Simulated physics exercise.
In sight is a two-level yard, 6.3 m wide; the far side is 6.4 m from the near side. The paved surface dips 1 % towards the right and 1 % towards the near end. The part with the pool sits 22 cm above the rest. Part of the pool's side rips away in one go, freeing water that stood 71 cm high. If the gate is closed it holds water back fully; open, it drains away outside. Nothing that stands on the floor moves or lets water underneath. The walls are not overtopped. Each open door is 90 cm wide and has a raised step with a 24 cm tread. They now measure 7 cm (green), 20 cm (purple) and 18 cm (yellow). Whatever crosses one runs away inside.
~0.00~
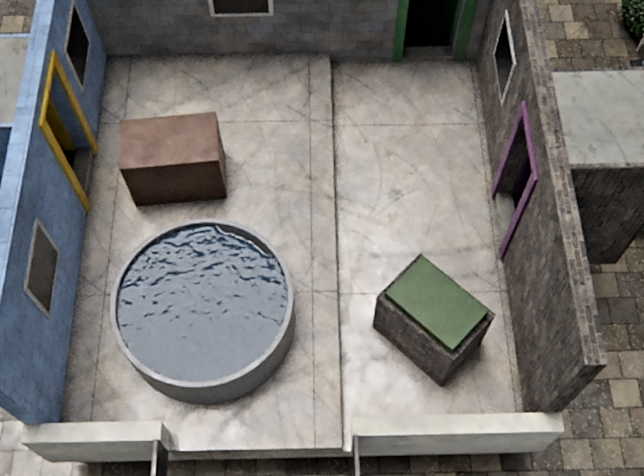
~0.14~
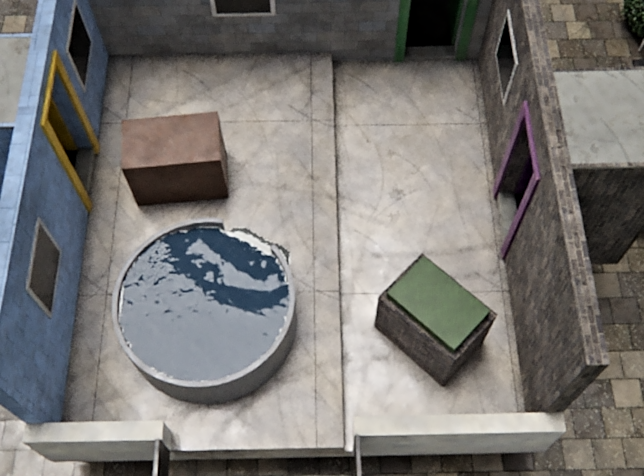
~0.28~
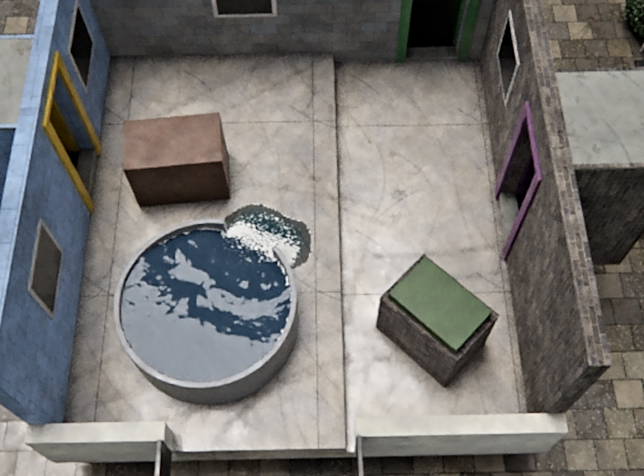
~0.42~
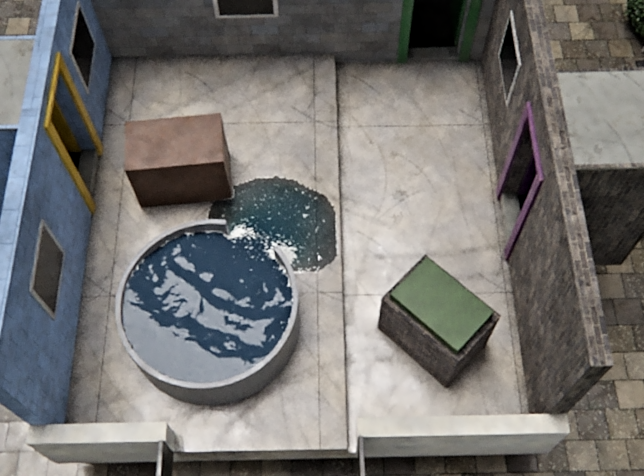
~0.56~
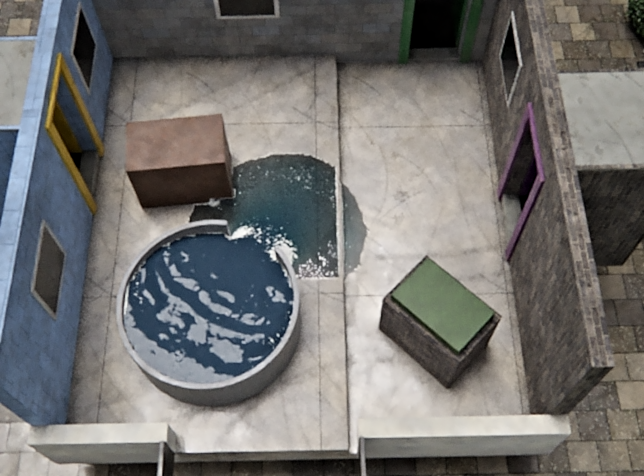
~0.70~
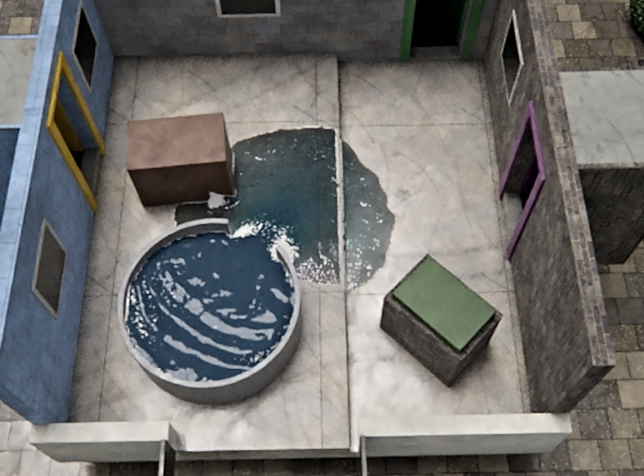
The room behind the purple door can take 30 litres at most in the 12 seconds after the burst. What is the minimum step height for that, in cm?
Some 10.5 cm above the ground.
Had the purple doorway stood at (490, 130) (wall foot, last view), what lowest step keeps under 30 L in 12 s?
About 14.5 cm.
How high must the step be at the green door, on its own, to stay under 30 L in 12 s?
Roughly 18 cm at green.
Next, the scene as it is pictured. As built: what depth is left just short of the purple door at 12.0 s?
Roughly 11.5 cm deep.
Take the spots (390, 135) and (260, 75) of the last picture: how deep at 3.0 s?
Roughly 3 and 7 cm, in turn.
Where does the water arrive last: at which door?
The yellow one.
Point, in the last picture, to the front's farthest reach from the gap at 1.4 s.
Around (411, 64).
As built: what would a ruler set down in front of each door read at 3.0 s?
Depths in cm: Green 19, purple 10, yellow 0.
After 1.4 s water covers 40 % of the floor, deepest (39 cm) near (260, 249); it has not reached the purple door.
After 3.0 s water covers 55 % of the floor, deepest (33 cm) near (464, 63); 10 cm at the purple door, 0 litres in over its 20 cm step.
After 12.0 s water covers 90 % of the floor, deepest (24 cm) near (510, 342); 11 cm at the purple door, 0 litres in over its 20 cm step.
At the purple door as built, the water arrived by 1.9 s and peaked near 14 cm at 2.2 s.
Run again over the same 12 s with other heights there, 66 litres in over 8.5 cm, 20 litres over 11.5 cm. The limit of 30 litres is kept from about 10.5 cm up.
